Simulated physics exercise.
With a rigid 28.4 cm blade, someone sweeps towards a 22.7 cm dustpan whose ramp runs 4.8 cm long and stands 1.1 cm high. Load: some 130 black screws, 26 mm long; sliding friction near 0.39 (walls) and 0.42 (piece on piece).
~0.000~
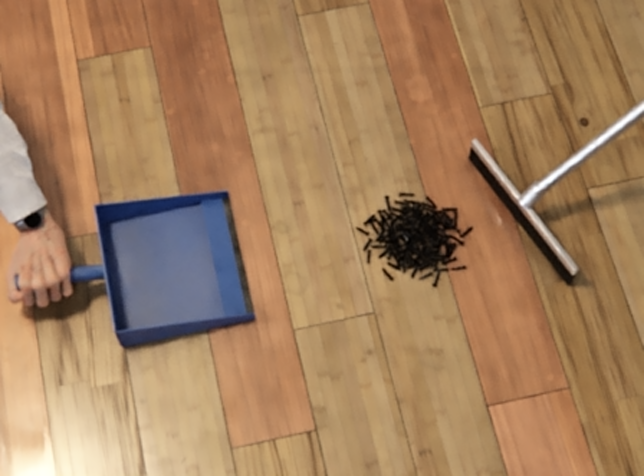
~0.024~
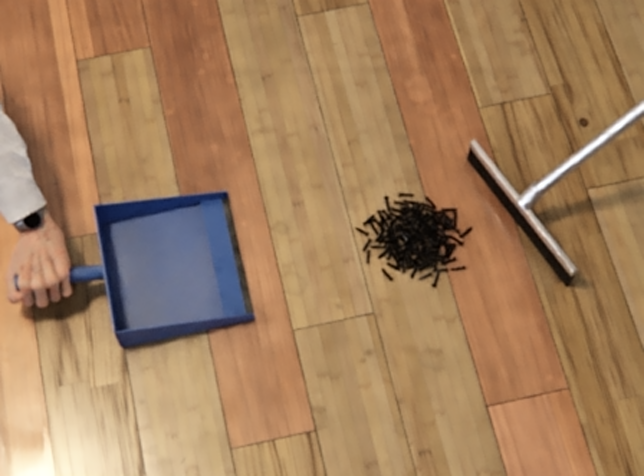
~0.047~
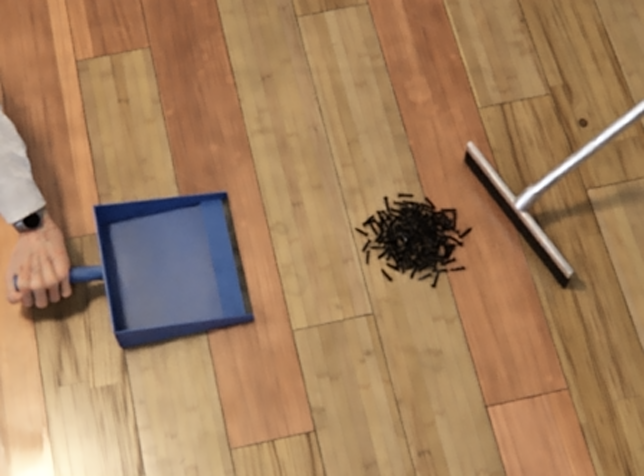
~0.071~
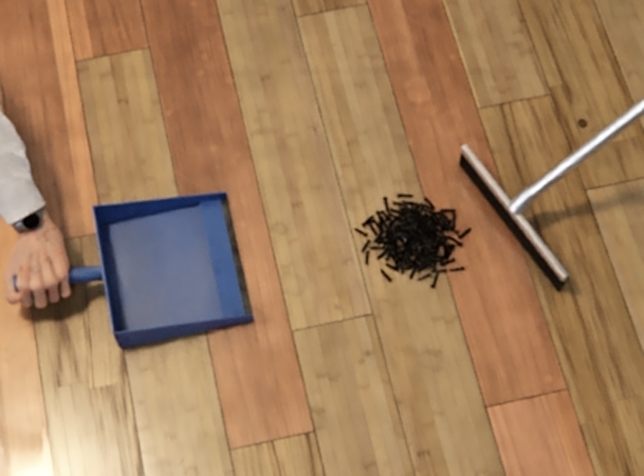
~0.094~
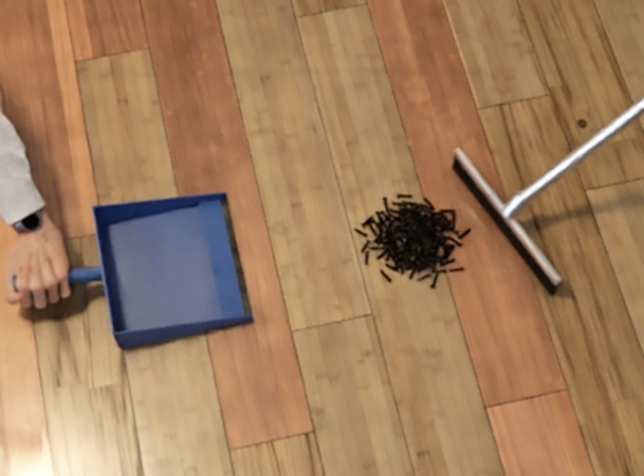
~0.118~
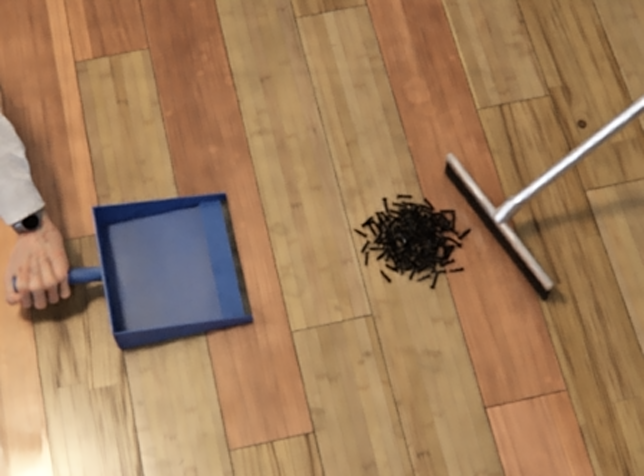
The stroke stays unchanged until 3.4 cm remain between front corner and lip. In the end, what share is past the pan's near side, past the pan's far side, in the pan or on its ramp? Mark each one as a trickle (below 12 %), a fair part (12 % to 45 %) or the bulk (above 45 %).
Near side: The bulk; far side: A trickle; pan: A trickle.
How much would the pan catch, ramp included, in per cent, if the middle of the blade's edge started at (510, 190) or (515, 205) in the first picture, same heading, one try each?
First try about 5 per cent, second about 5 per cent.
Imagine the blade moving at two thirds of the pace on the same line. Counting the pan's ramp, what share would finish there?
Share: Close to 5 %.
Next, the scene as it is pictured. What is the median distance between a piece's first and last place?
Near 28 cm.
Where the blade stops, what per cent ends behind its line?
Some 5 percent, give or take.
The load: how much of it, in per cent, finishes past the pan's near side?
About 55 %.
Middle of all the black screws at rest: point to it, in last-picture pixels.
Near (267, 320).
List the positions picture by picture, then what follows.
The first picture shows blade from (574, 271) to (474, 144), moved 0.0 cm, 0 of the pieces shifted so far; middle of the pieces at (413, 231); pan at (165, 273).
The second picture shows blade from (573, 272) to (473, 145), moved 0.2 cm, 0 of the pieces shifted so far; middle of the pieces at (413, 231).
The third picture shows blade from (569, 274) to (470, 147), moved 0.7 cm, 0 of the pieces shifted so far; middle of the pieces at (412, 232).
The fourth picture shows blade from (564, 277) to (464, 150), moved 1.7 cm, 0 of the pieces shifted so far; middle of the pieces at (412, 232).
The fifth picture shows blade from (557, 281) to (458, 154), moved 2.9 cm, 0 of the pieces shifted so far; middle of the pieces at (411, 233).
The sixth picture shows blade from (549, 286) to (450, 159), moved 4.5 cm, 0 of the pieces shifted so far; middle of the pieces at (411, 233); pan at (163, 275). The blade's pace is about 0.67 m/s, heading 19 degrees towards the viewer's side.
Then, at 0.39 s, middle of the blade 25 cm from the lip; 0 % over the lip, far side 0 %, near side 15 %.
After 0.56 s, middle of the blade 15 cm from the lip; 0 % over the lip, far side 0 %, near side 35 %.
After 0.86 s, middle of the blade 8 cm from the lip; 5 % over the lip, far side 0 %, near side 55 %.
By 1.7 s all is still; near side 55 %, far side 0 %, pan 5 %, in front of the lip or behind the blade 40 %.
